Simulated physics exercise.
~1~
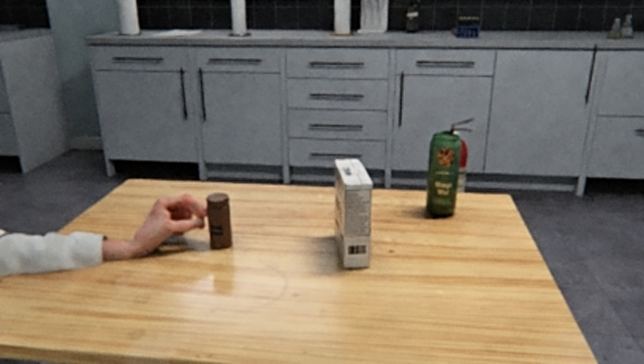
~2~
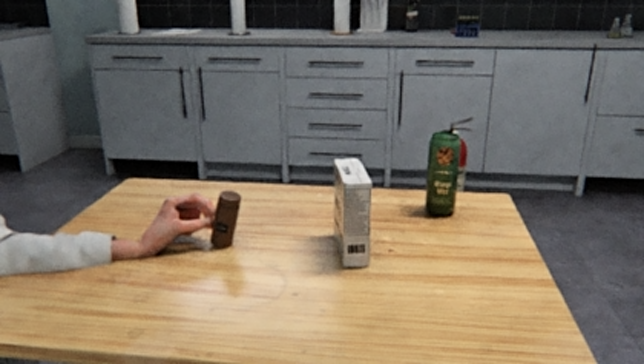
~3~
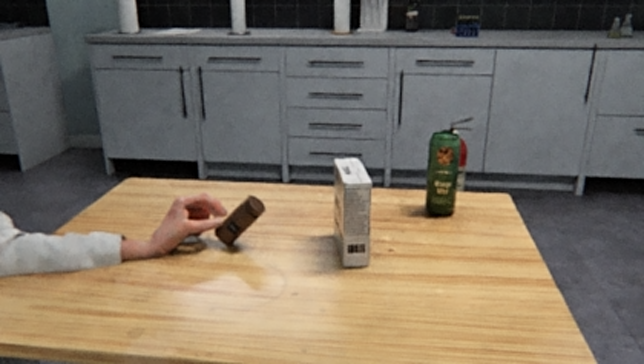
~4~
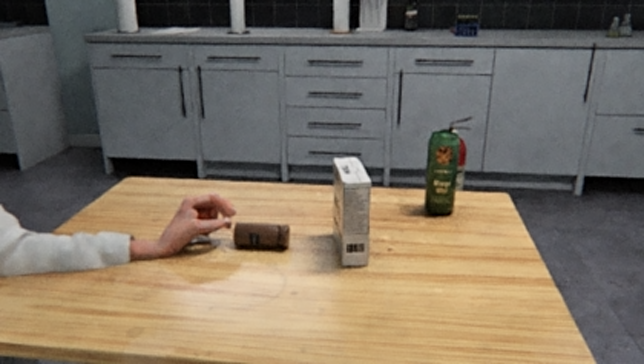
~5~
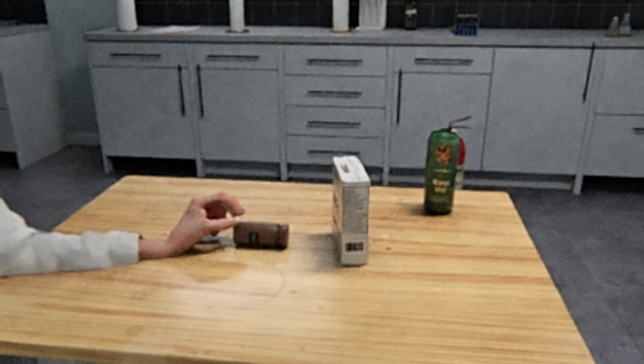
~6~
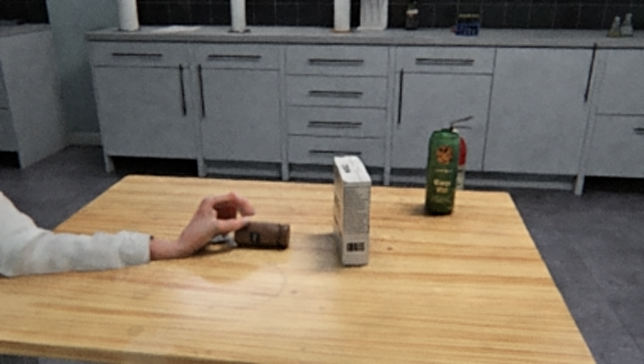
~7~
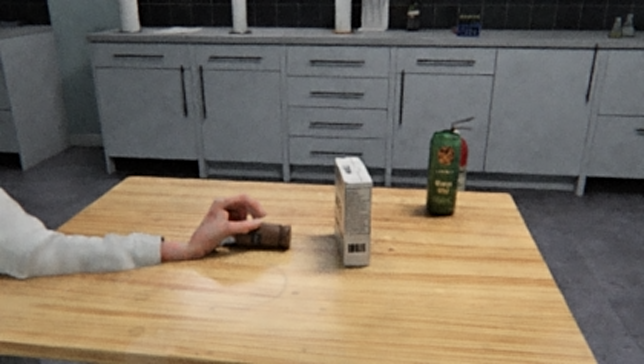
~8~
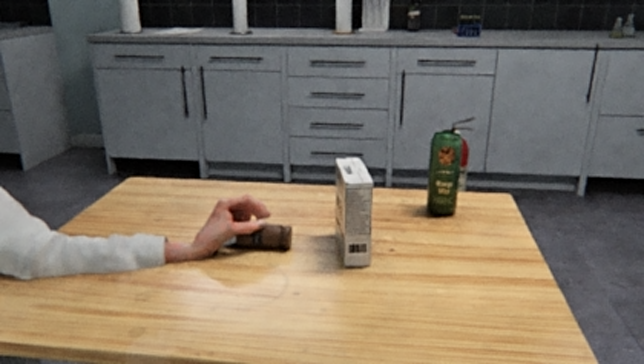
In a kitchen, a hand reached in from the left across a wooden table and pushed a small brown shaker until it tipped over to the right, ending on its side near the fingers, while the white packet and green can stayed standing.
